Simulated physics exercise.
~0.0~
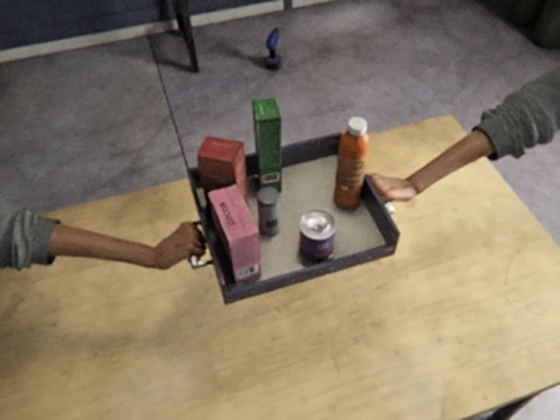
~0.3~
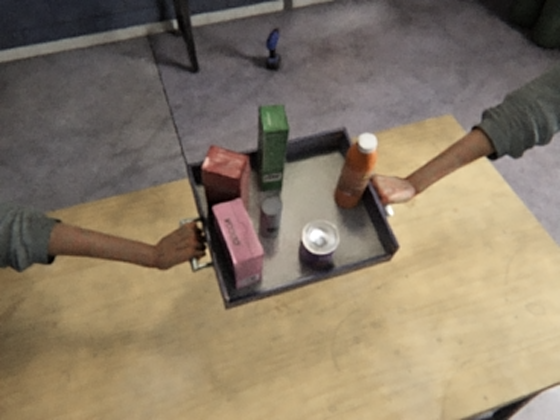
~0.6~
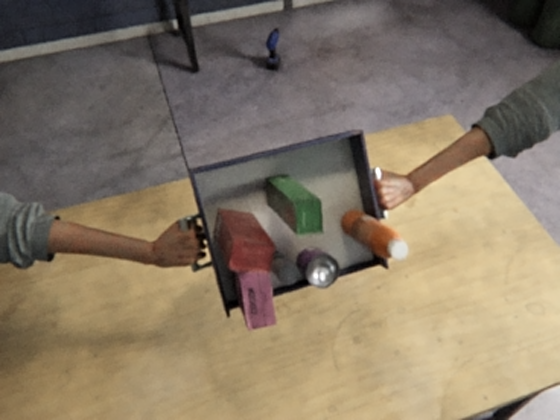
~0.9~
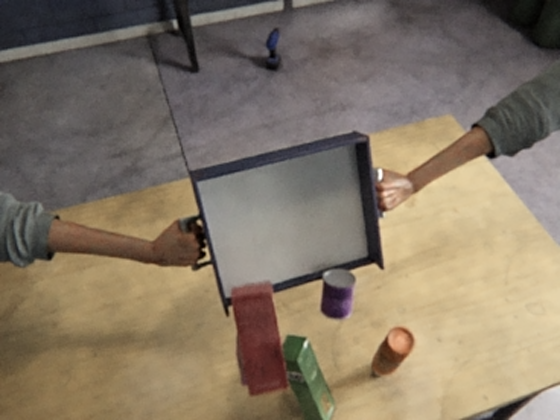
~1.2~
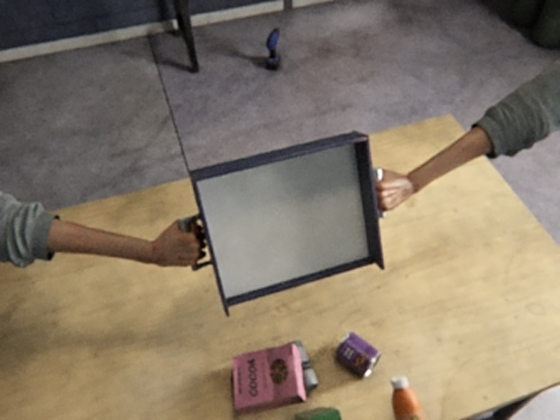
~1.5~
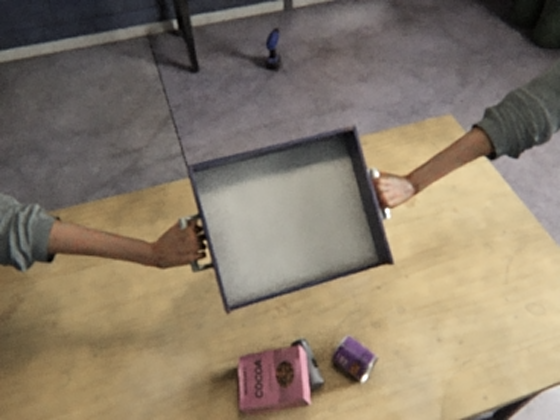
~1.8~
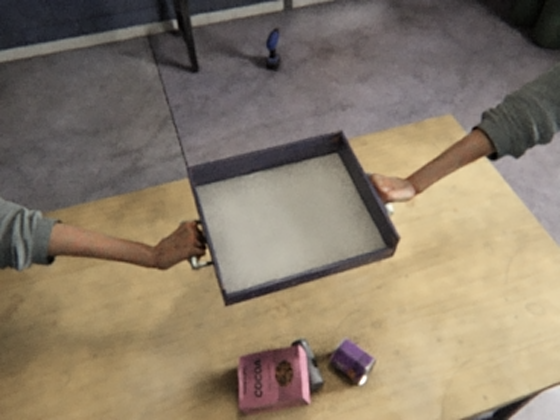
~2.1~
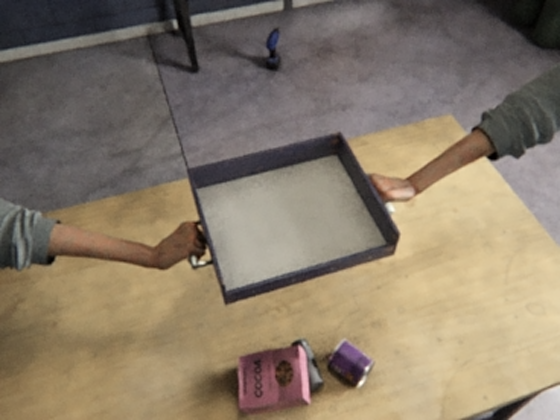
The footage shows two hands tilting a crate toward the viewer over a wooden table, sending red and green cartons, a pink packet, an orange bottle, a purple tin and a grey shaker sliding out, then levelling the empty crate while the packet, shaker and tin lie below.
